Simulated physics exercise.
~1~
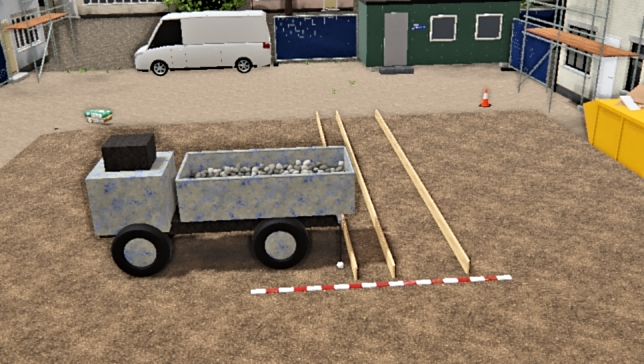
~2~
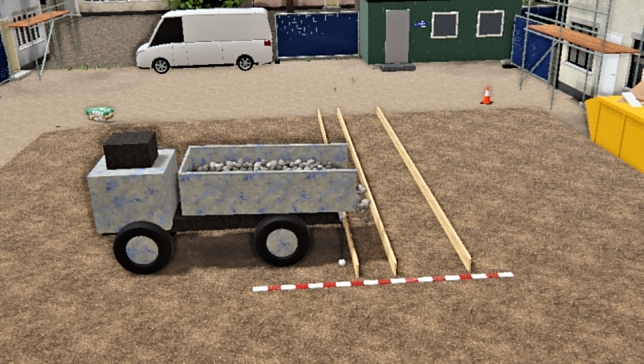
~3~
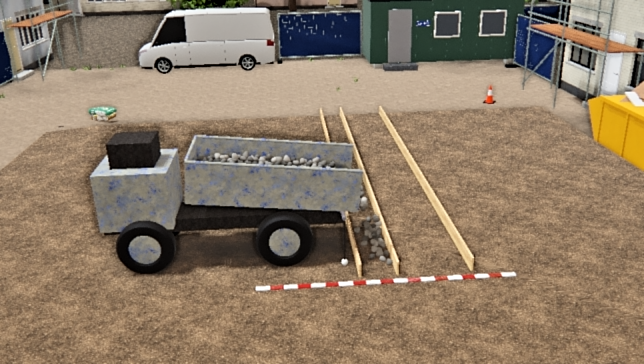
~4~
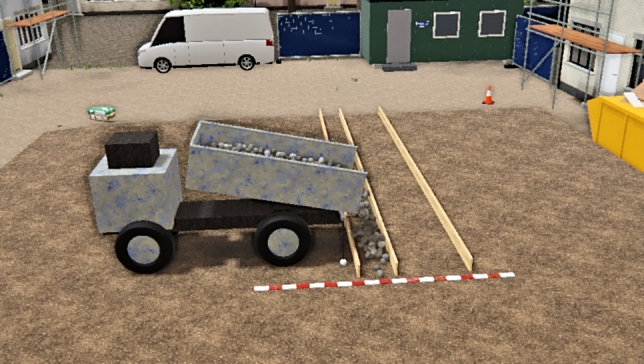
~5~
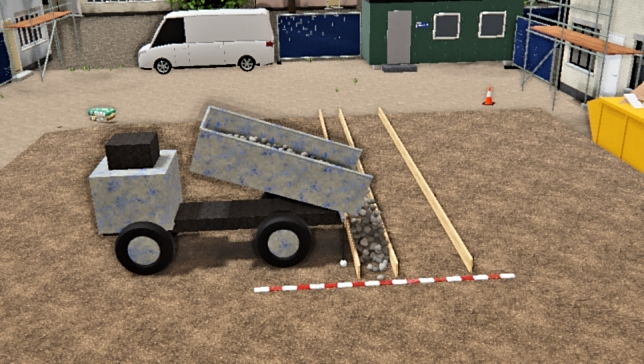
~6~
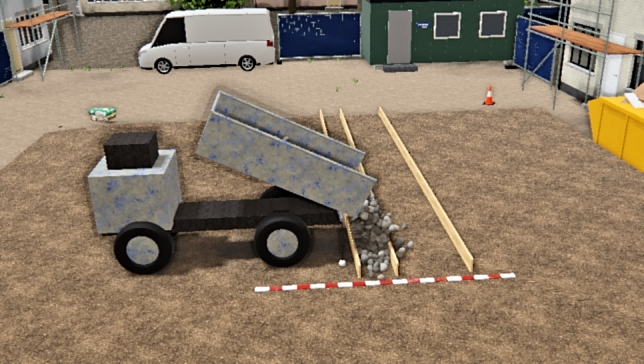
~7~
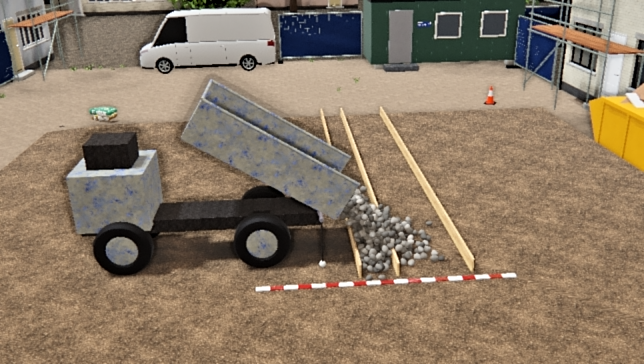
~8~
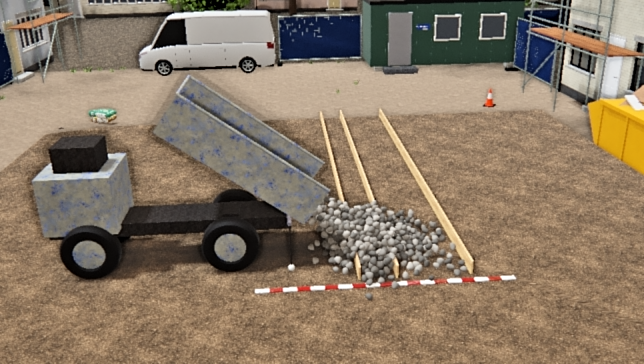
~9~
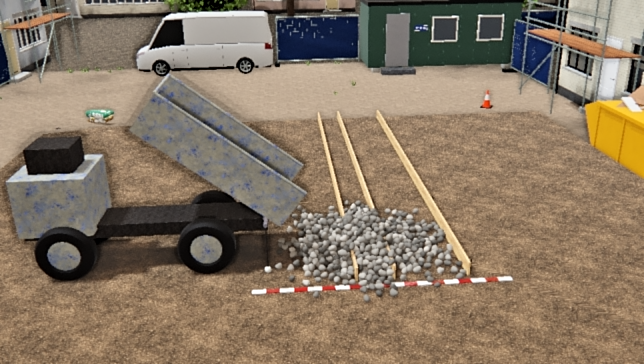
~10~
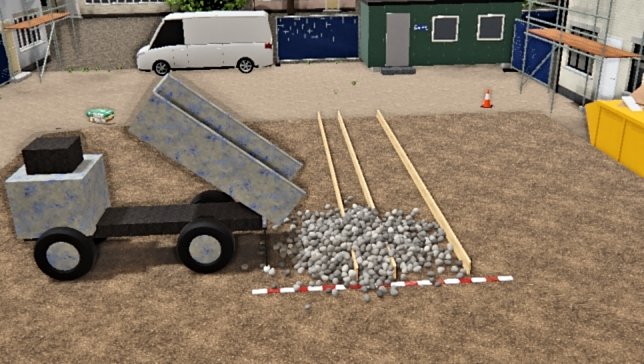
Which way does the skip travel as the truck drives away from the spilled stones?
The skip travels to the left along with the truck, leaving the stones heaped over the planks.
A tipper truck raises its skip, spills grey stones over the planks and rolls left.
